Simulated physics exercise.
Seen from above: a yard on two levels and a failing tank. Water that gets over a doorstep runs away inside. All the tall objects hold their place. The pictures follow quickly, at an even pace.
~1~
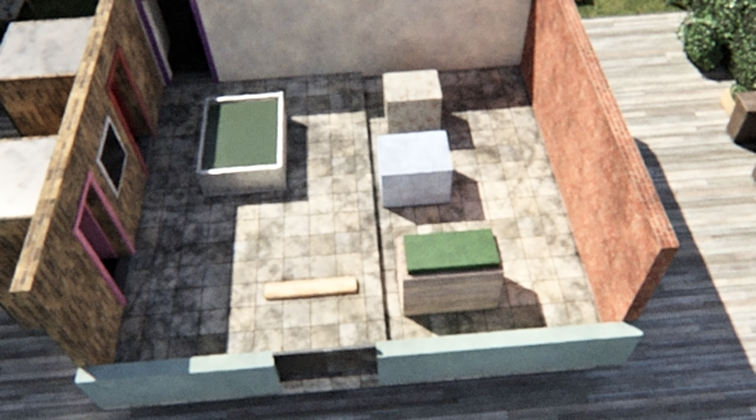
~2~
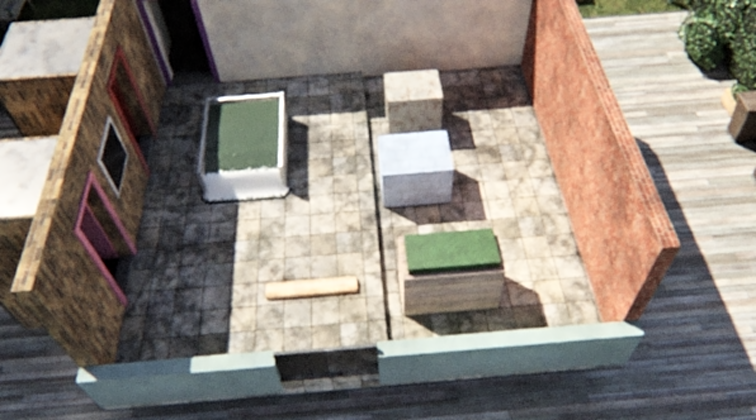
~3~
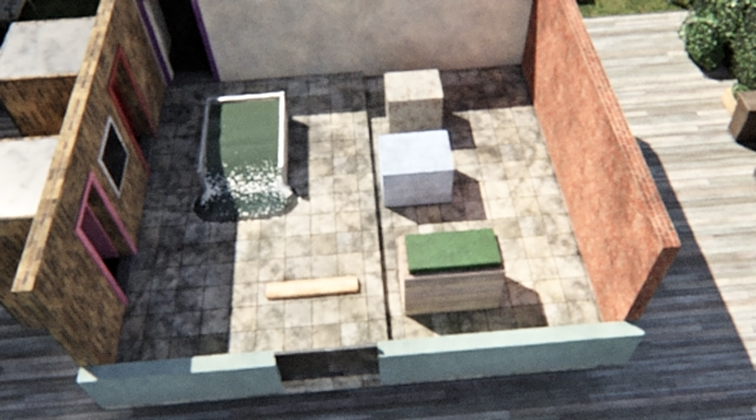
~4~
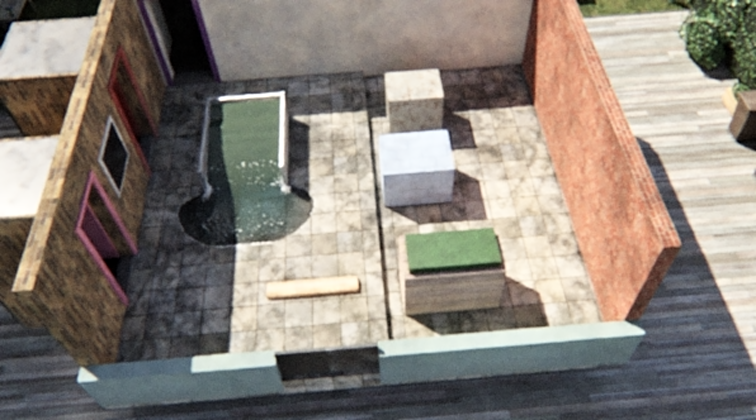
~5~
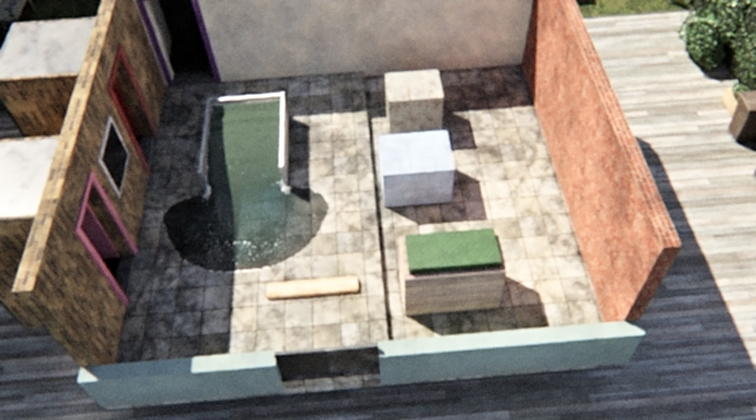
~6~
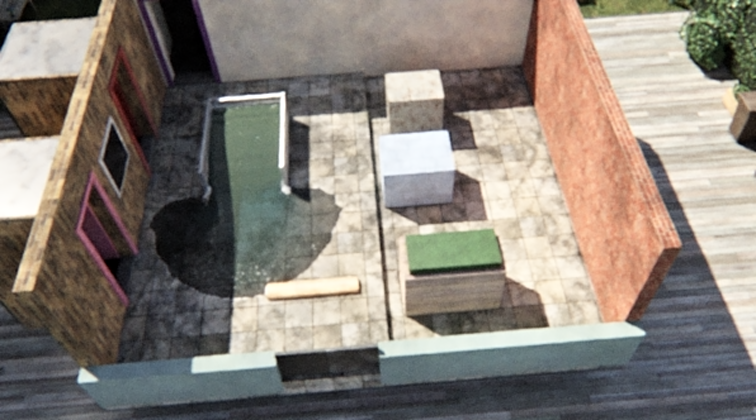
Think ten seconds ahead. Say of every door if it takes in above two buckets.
One by one: The pink door floods; the purple door holds within the limit; the red door holds within the limit.
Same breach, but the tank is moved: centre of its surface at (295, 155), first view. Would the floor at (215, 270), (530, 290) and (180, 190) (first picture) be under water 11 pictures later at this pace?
In turn: Wet, no water, no water.
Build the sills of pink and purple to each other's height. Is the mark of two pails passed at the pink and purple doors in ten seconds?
Then: Pink is under, purple takes less.
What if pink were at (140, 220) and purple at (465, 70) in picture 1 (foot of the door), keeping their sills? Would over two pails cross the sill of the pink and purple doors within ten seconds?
My reading: The pink one keeps below it; the purple one stays under.
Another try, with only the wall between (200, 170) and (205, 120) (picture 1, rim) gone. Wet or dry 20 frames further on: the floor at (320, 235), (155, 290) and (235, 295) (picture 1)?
As listed: Clear, under water, awash.
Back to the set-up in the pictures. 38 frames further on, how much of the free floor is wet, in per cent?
Close to 50 %.
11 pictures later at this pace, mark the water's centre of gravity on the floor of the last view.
Roughly at (245, 244).
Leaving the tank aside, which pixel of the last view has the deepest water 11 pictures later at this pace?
Around (125, 380).
A moment on, water covers 25 % of the floor; the pink door wet at the sill, nothing in, the purple door not reached, the red door not reached.
Next, water covers 30 % of the floor; the pink door under two buckets in, the purple door not reached, the red door not reached.
Then, water covers 35 % of the floor; the pink door under two buckets in, the purple door not reached, the red door not reached.
Later, water covers 50 % of the floor; the pink door over two buckets in, the purple door not reached, the red door wet at the sill, nothing in.
In the end, water covers 75 % of the floor; the pink door over two buckets in, the purple door wet at the sill, nothing in, the red door wet at the sill, nothing in.
